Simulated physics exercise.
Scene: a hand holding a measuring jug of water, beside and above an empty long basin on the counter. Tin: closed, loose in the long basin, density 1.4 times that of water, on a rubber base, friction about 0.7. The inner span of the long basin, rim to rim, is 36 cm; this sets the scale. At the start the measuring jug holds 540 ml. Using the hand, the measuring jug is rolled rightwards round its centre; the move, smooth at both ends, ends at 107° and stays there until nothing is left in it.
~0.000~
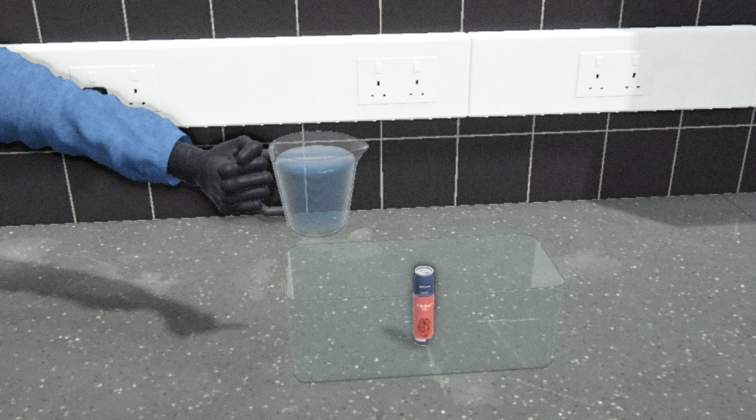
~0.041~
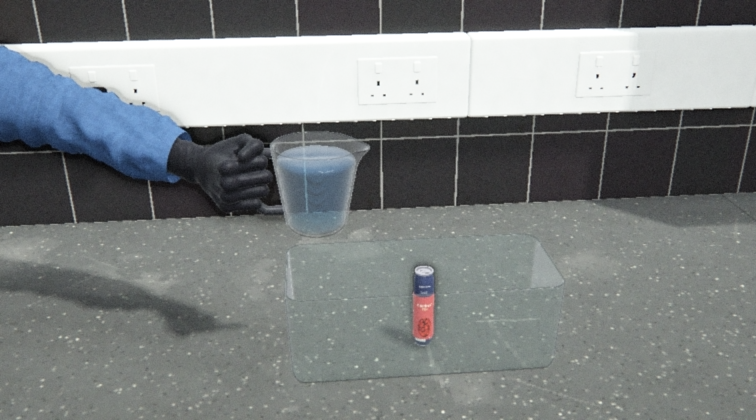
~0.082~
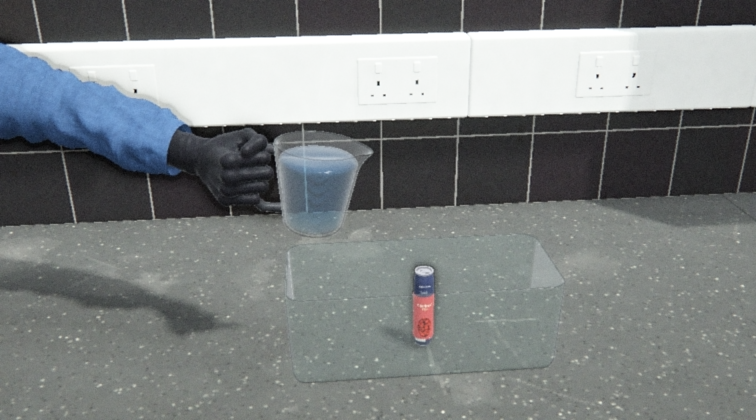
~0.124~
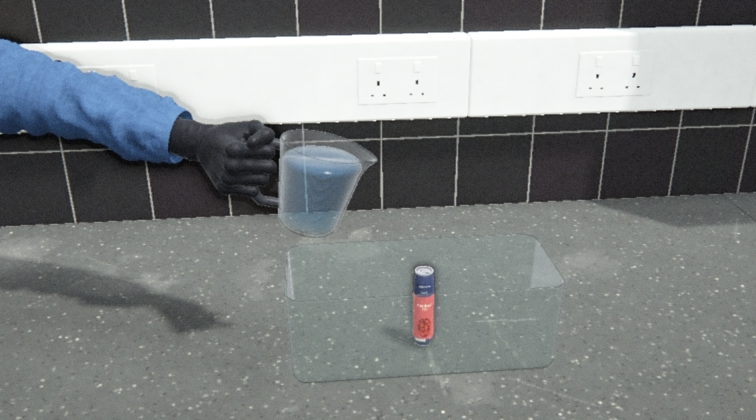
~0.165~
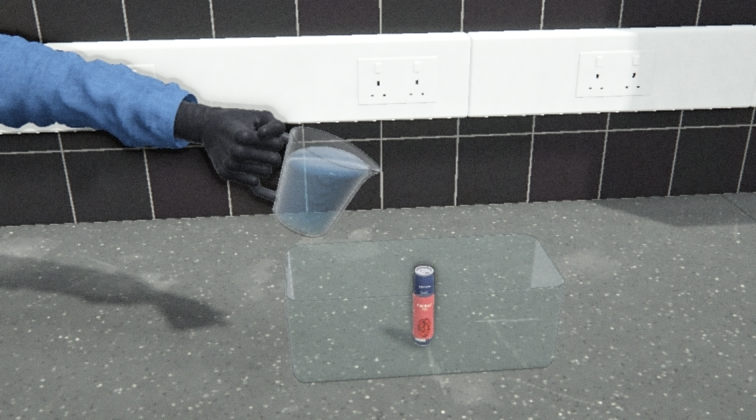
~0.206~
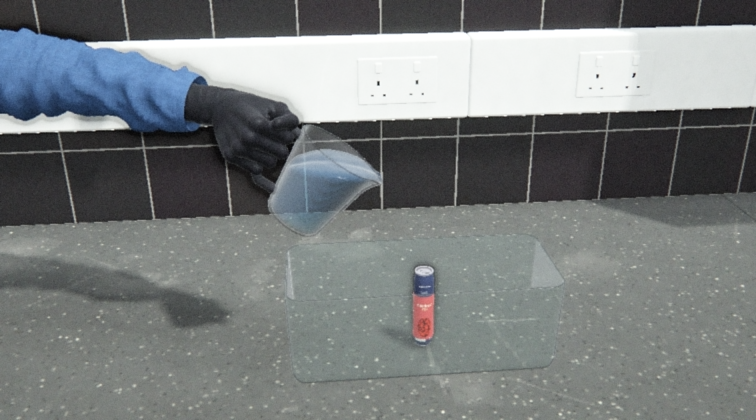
Black-gloved hand tilting a clear measuring jug of bluish water rightwards above a grey counter, beside a small tin in a transparent basin.
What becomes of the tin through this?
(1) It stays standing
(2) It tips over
Answer: 2.
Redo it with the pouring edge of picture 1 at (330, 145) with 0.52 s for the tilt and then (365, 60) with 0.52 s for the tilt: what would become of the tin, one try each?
Run one: It does not tip. Run two: It tumbles.
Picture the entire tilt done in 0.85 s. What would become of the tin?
Then the tin tumbles.
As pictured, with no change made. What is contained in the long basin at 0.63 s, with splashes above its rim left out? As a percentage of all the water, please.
The fraction sits near 88 in a hundred.
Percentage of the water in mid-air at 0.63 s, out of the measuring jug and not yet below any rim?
I'd put it at about 7 per cent of the liquid.
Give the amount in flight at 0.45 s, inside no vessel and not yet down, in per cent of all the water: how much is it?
Some 26 per cent, I reckon.
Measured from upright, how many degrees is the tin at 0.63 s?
The tilt is near 10°.
After 0.45 s the tilt is 102° and 40 per cent is still to pour; the tin stands where it began.
After 0.63 s the tilt is 107° and 5 per cent is still to pour; the tin leans 9°.
After 0.82 s the tilt is 107° and 0 per cent is still to pour; the tin leans 50°.
After 1.02 s the tilt is 107° and 0 per cent is still to pour; the tin lies on its side.
In the end the tin lies on its side.
